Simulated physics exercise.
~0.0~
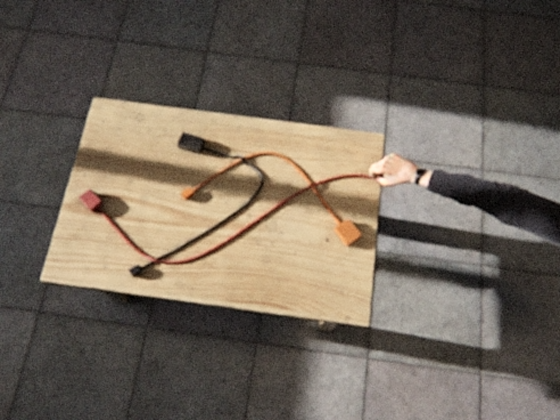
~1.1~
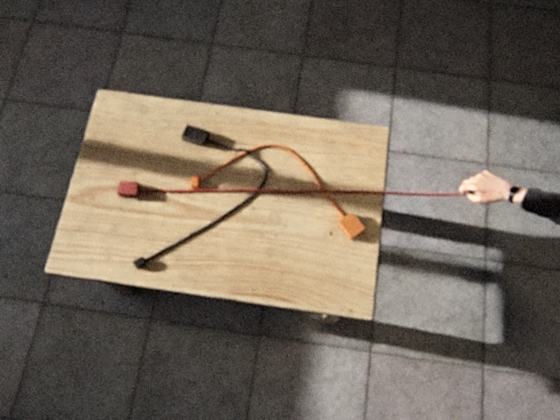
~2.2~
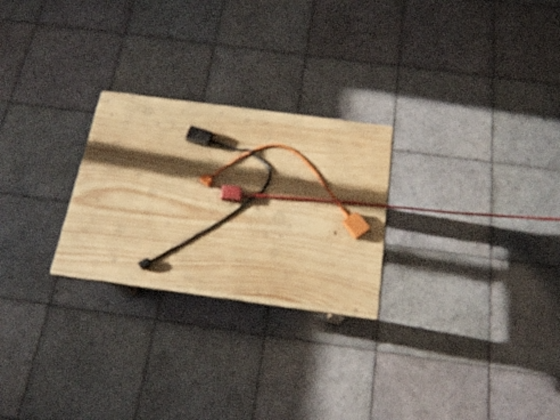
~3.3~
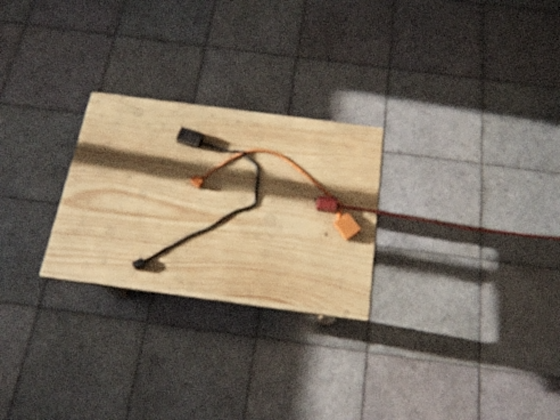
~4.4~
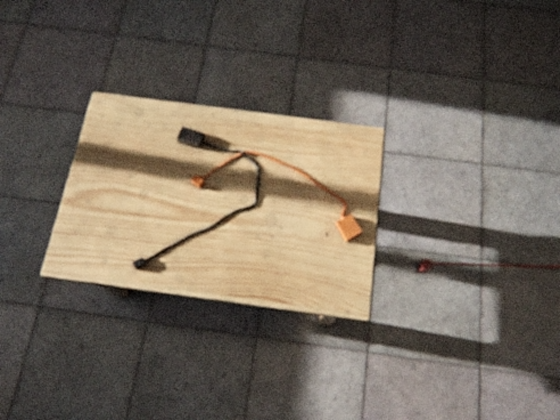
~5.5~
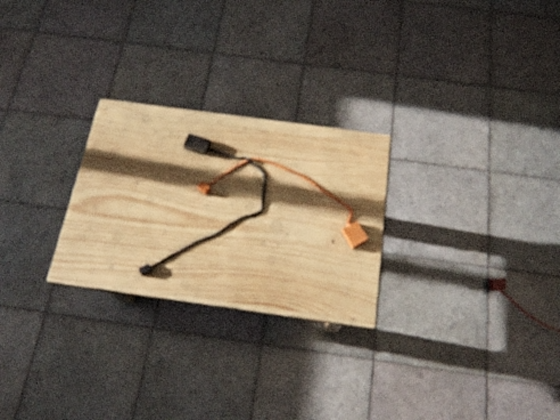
A red lead is pulled by a hand toward the right, straightening across a wooden table among black and orange leads, until its red charger slides over the right edge and hangs or trails beyond it, while the black and orange leads remain on the tabletop.
